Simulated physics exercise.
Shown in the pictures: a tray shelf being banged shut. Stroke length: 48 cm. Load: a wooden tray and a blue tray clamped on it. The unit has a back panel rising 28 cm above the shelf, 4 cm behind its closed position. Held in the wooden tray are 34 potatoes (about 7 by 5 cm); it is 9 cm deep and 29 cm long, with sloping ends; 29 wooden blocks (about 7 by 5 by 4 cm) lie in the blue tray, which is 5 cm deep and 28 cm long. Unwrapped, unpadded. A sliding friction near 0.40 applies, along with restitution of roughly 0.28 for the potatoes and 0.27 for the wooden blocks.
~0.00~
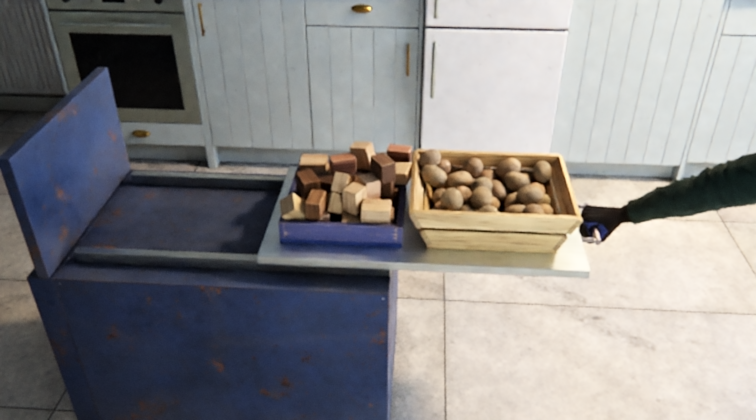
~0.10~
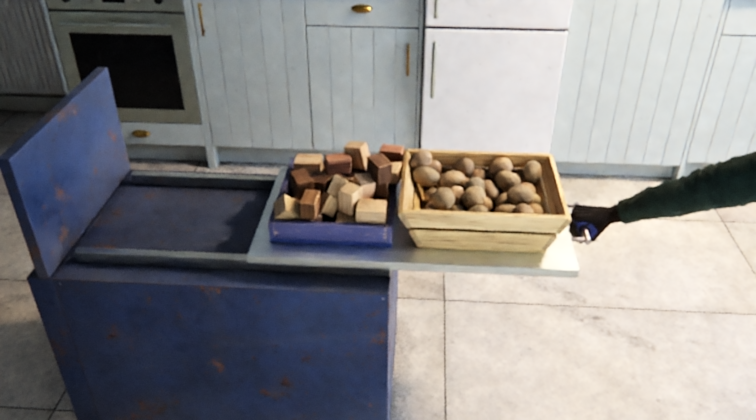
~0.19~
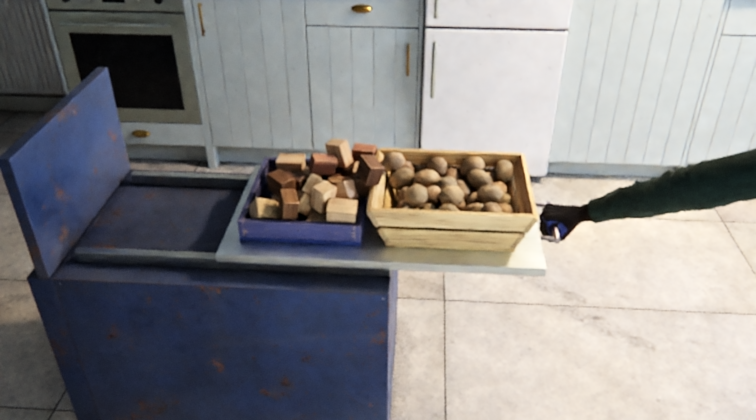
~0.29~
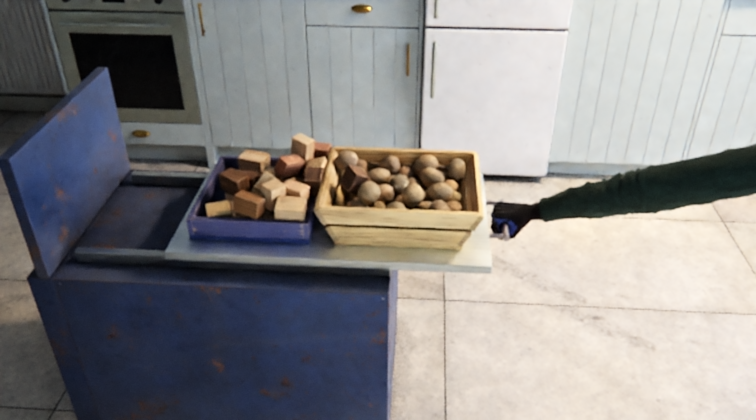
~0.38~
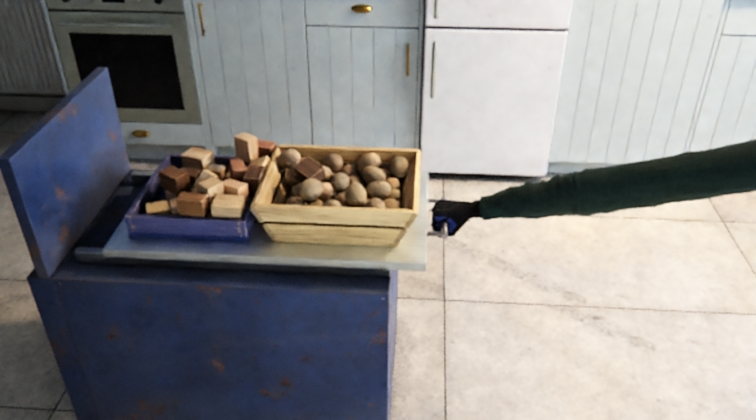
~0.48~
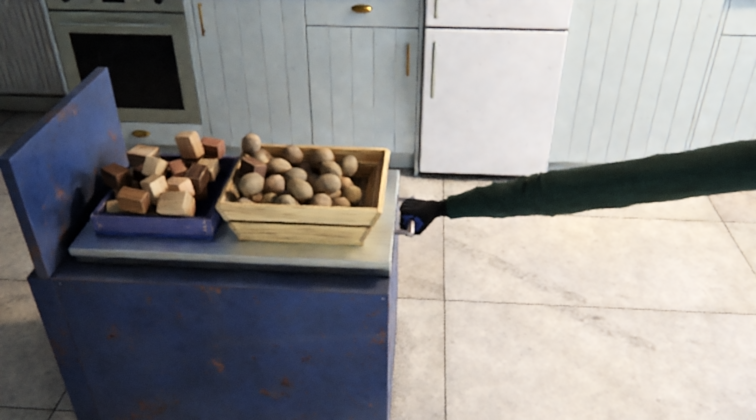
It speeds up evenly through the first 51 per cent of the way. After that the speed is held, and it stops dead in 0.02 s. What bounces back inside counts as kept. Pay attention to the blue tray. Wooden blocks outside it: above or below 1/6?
Above.
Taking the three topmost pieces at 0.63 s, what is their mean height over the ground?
I'd say near 80 cm.
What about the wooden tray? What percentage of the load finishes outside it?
Lost: Wooden tray 5 per cent.
After 0.63 s, 2 of 34 out of the wooden tray and 7 of 29 out of the blue tray.
After 0.85 s, 2 of 34 out of the wooden tray and 8 of 29 out of the blue tray.
Final count (at 1.28 s), 2 of 34 out of the wooden tray and 8 of 29 out of the blue tray. Asked share, 8 of 29, 28 per cent.
